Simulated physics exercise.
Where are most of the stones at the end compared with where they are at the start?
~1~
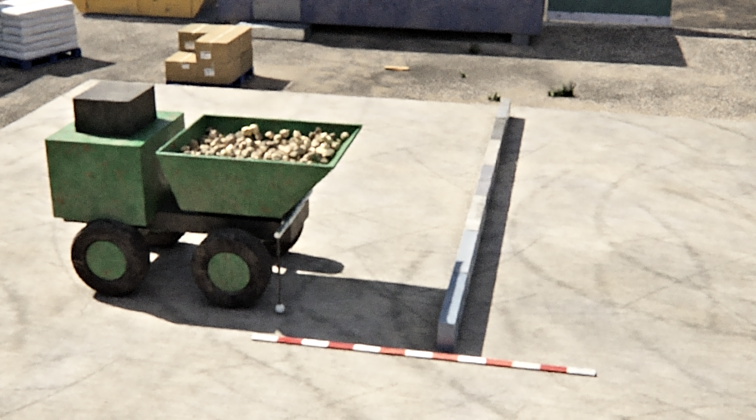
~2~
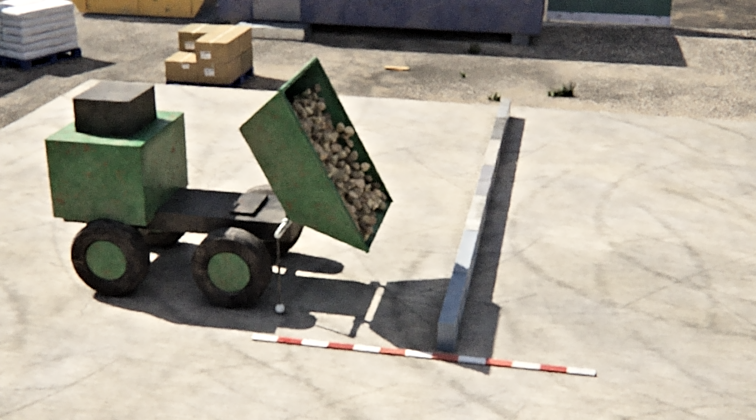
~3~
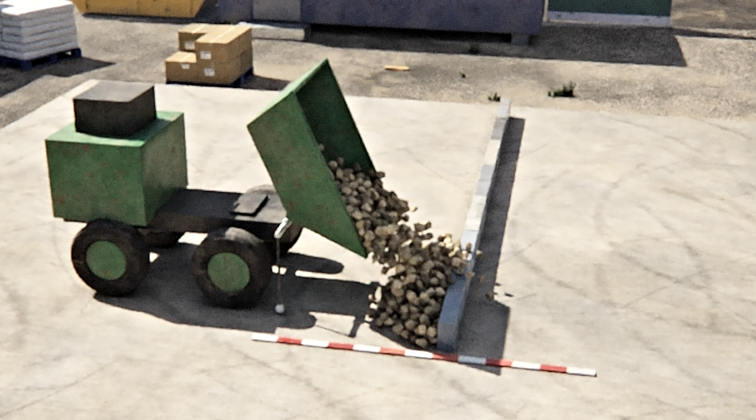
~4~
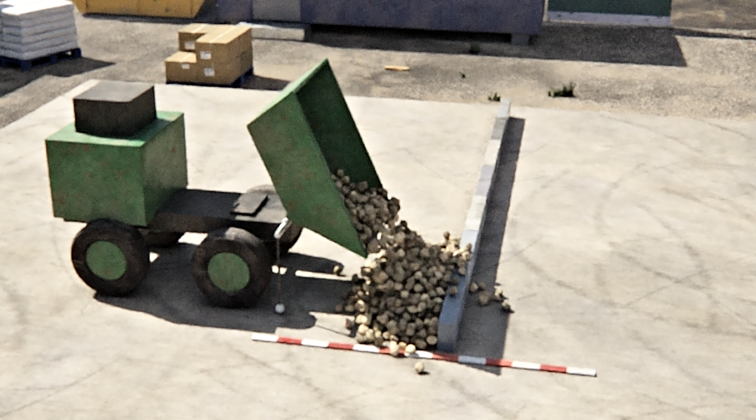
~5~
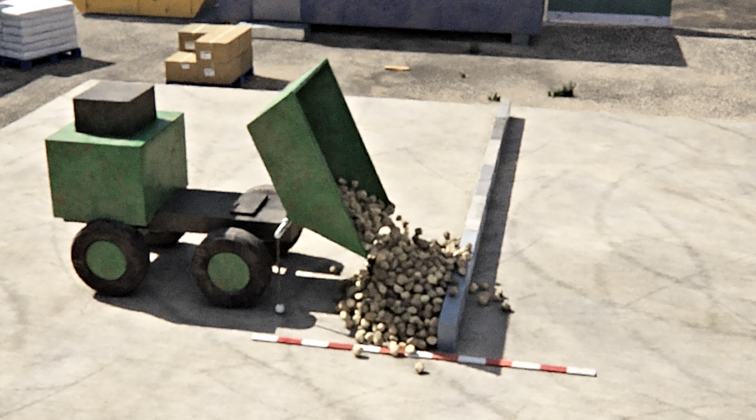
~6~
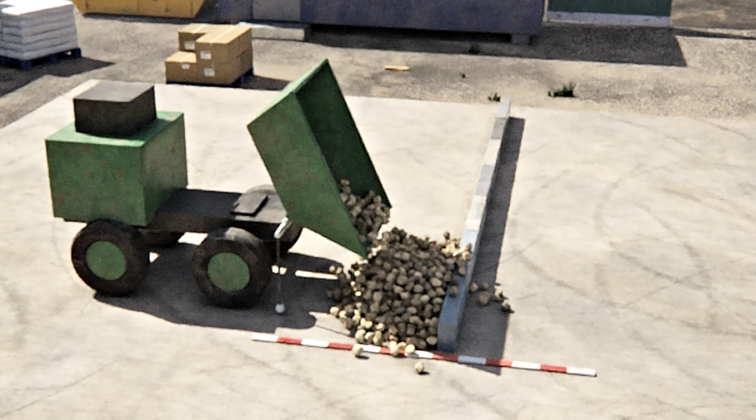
At the start the stones lie in the raised green skip of the dumper. At the end most of them are in a heap on the ground, lower and further right, against the near side of the kerb.
